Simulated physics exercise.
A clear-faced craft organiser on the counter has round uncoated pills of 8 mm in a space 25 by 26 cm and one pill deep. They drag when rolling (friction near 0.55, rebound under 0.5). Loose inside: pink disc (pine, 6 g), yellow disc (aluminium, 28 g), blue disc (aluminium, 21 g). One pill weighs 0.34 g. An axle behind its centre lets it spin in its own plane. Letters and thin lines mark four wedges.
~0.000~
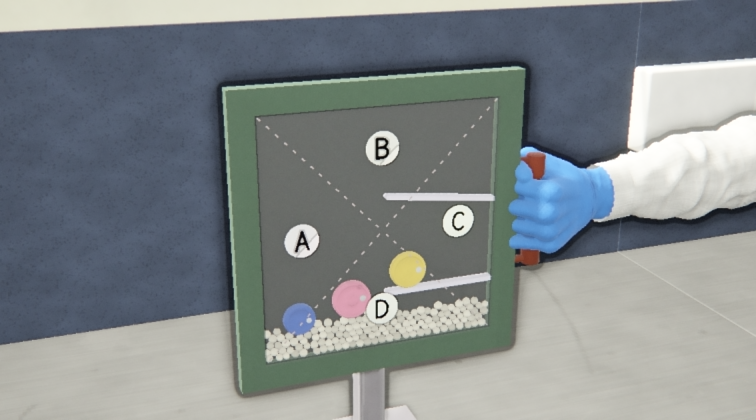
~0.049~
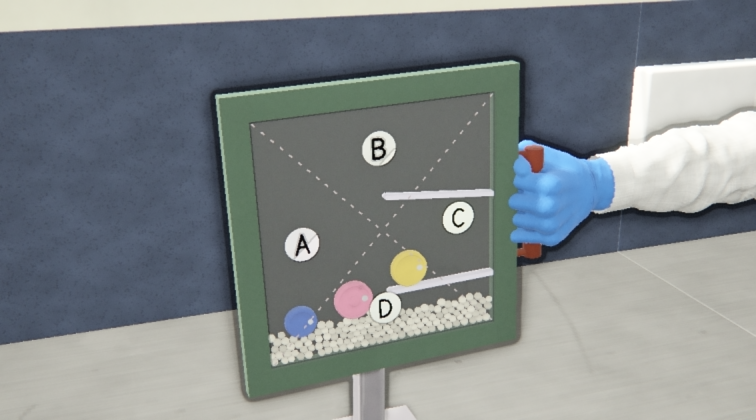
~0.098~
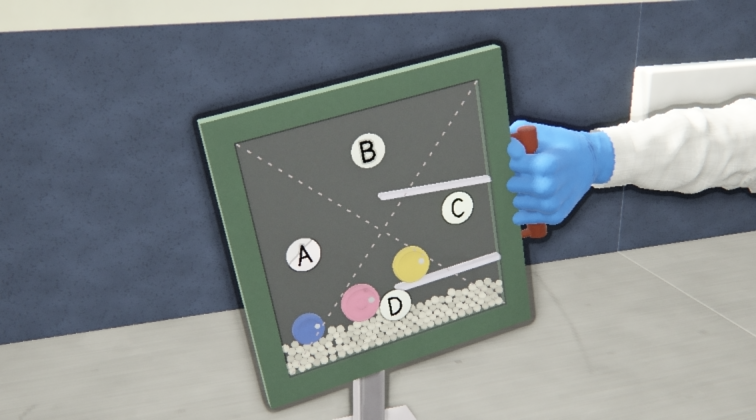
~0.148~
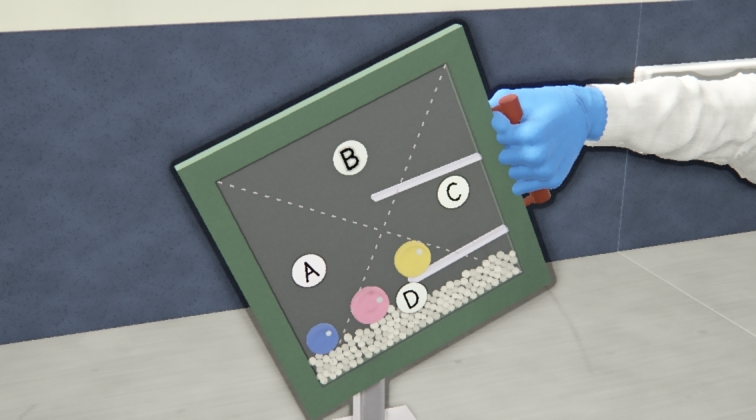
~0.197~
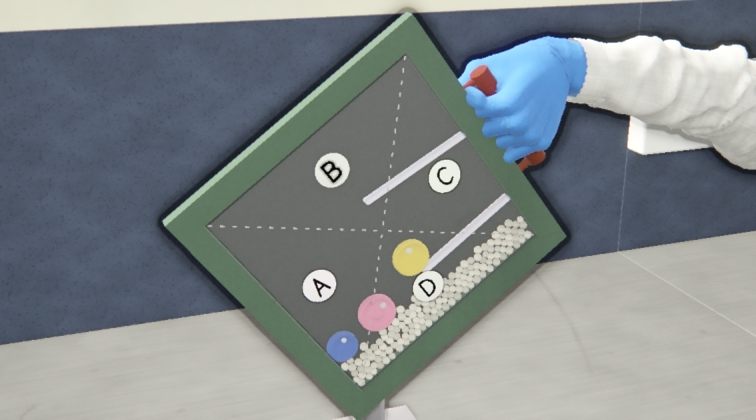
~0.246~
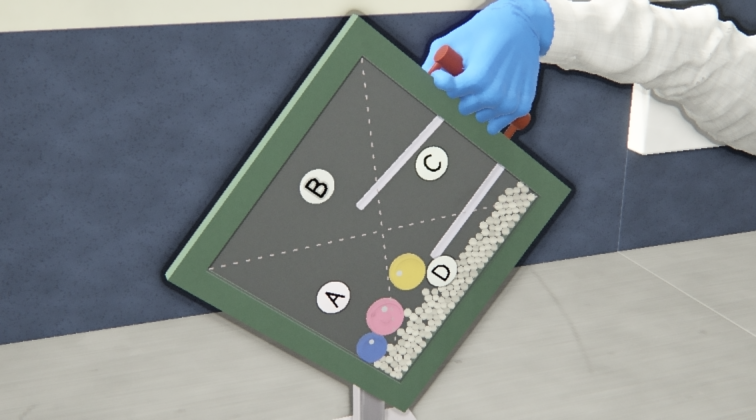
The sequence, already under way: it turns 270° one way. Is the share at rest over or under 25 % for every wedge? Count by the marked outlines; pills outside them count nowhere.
Wedge A: Under; wedge B: Over; wedge C: Over; wedge D: Under 25 %.
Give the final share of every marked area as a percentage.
Wedge A: 0; wedge B: 40; wedge C: 60; wedge D: 0.
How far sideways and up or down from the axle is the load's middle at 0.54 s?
About 9 cm right and 4 cm above.
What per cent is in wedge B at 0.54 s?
About 0 per cent.
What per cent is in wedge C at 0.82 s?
Roughly 25 per cent.
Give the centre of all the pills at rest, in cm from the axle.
Some 7 cm right and 8 cm below.
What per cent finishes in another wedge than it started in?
Roughly 95 per cent.
After 0.54 s, it stands 136° anticlockwise; the pills' middle is 9 cm right of and 4 cm above the centre; A 20 %, D 80 %.
After 0.82 s, it has come round 217° anticlockwise; the pills' middle is 3 cm right of and 7 cm below the centre; A 5 %, B 65 %, C 25 %, D 5 %.
After 1.07 s, it has come round 270° anticlockwise; the pills' middle is 7 cm right of and 8 cm below the centre; B 45 %, C 55 %.
At rest by 1.8 s, it has come round 270° anticlockwise; A 0 %, B 40 %, C 60 %, D 0 %.
